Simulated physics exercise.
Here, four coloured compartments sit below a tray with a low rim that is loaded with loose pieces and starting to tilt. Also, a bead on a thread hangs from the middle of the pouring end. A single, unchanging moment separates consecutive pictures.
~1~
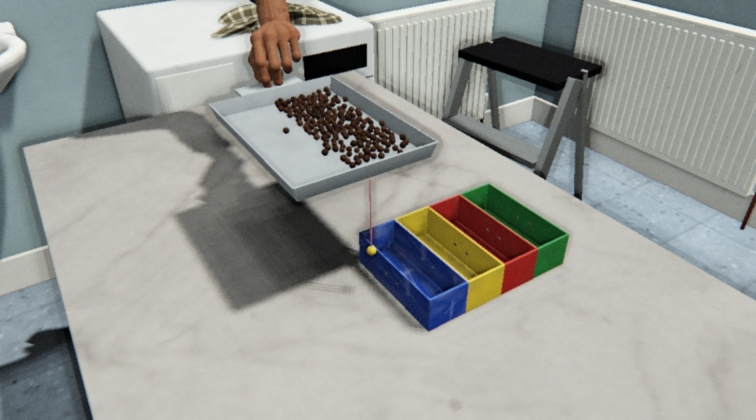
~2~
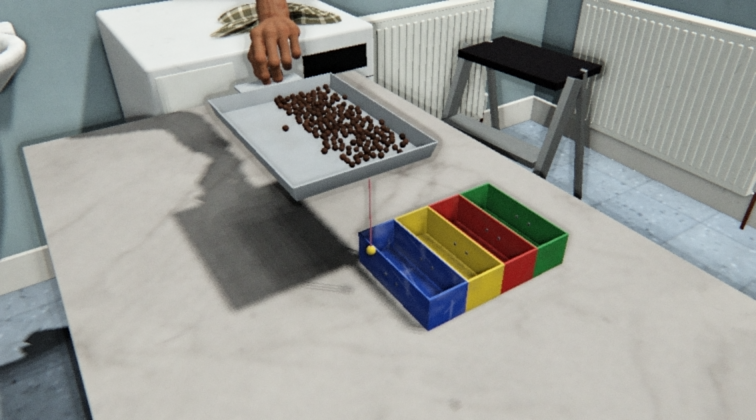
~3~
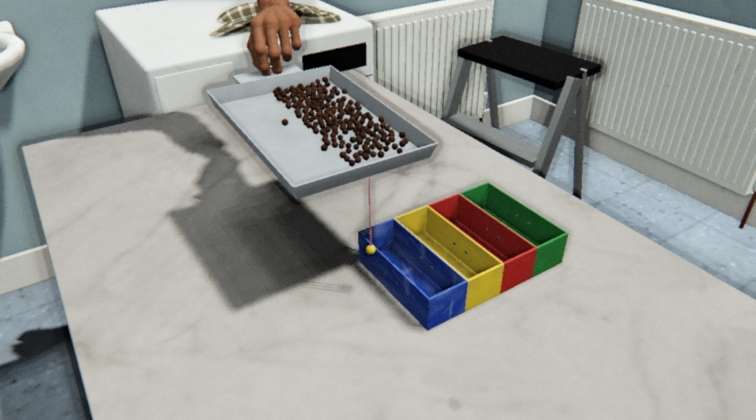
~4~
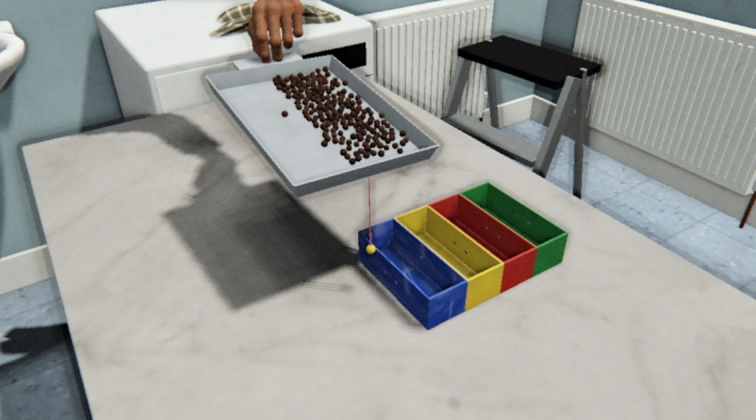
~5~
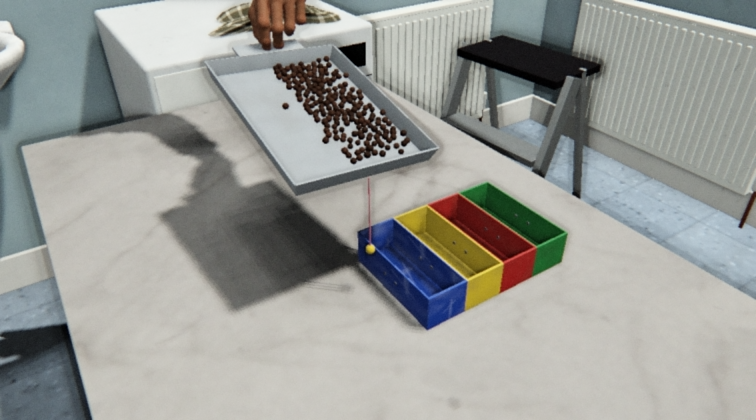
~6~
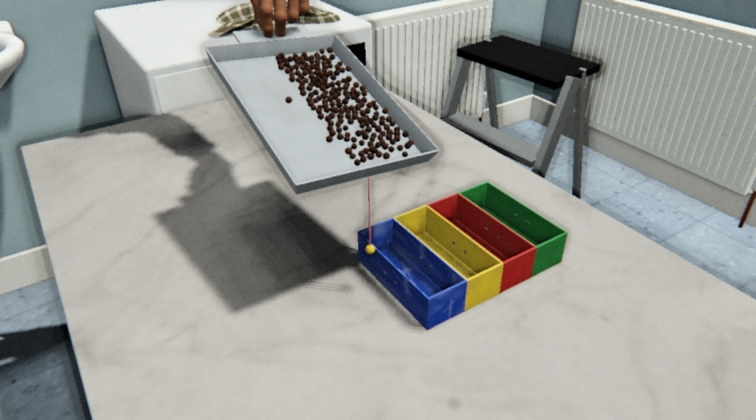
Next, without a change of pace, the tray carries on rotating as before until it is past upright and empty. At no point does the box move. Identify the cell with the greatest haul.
Greatest haul: Yellow.
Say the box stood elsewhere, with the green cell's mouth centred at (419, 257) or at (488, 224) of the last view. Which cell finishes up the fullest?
Attempt 1 - green; attempt 2 - the yellow cell.
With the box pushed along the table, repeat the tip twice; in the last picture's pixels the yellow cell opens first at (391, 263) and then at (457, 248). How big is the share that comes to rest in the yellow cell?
Near 20 % and 50 %.
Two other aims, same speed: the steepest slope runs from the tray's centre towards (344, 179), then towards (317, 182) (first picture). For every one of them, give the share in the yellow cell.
I'd say some 0 in a hundred at first, then 0 in a hundred.
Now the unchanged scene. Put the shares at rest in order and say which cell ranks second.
The one in second place is blue.
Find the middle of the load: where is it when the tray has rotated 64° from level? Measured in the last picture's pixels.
The load is centred around (402, 153).
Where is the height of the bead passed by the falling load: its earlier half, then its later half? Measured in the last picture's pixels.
First near (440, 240), later near (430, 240).
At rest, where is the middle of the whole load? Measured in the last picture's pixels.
(445, 279).
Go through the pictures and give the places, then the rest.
Corners of the pouring end at (296, 184) and (431, 141), level; middle of the load at (334, 124), allspice berries; bead on its thread at (371, 251); blue cell at (448, 303); yellow cell at (485, 286); red cell at (519, 269); green cell at (551, 253), in the first picture.
Corners of the pouring end at (296, 184) and (431, 141), level; middle of the load at (334, 122), in the second picture.
Corners of the pouring end at (296, 182) and (431, 142), tipped barely, lowest at the right corner; middle of the load at (333, 117), in the third picture.
Corners of the pouring end at (297, 181) and (432, 144), tipped a little, lowest at the right corner; middle of the load at (334, 111), in the fourth picture.
Corners of the pouring end at (298, 180) and (432, 146), tipped a little, lowest at the right corner; middle of the load at (335, 105), in the fifth picture.
Corners of the pouring end at (299, 180) and (433, 148), tipped clearly, lowest at the right corner; middle of the load at (338, 101), about half on the move; blue cell at (447, 302); yellow cell at (484, 284); red cell at (518, 267); green cell at (549, 252), in the sixth picture.
Soon after the last picture, tray tipped steeply; nearly all on the tray; a stray few in the yellow cell; a small part falling or outside the box.
A little later, tray tipped past a quarter turn; a stray few on the tray; about half in the yellow cell; about a third in the blue cell; a stray few in the red cell; a small part falling or outside the box.
Later still, tray tipped past a quarter turn; about half in the yellow cell; about a third in the blue cell; a stray few in the red cell; a small part falling or outside the box.
At rest, tray tipped past a quarter turn; about half in the yellow cell; about a third in the blue cell; a stray few in the red cell; none in the green cell; a small part outside the box.
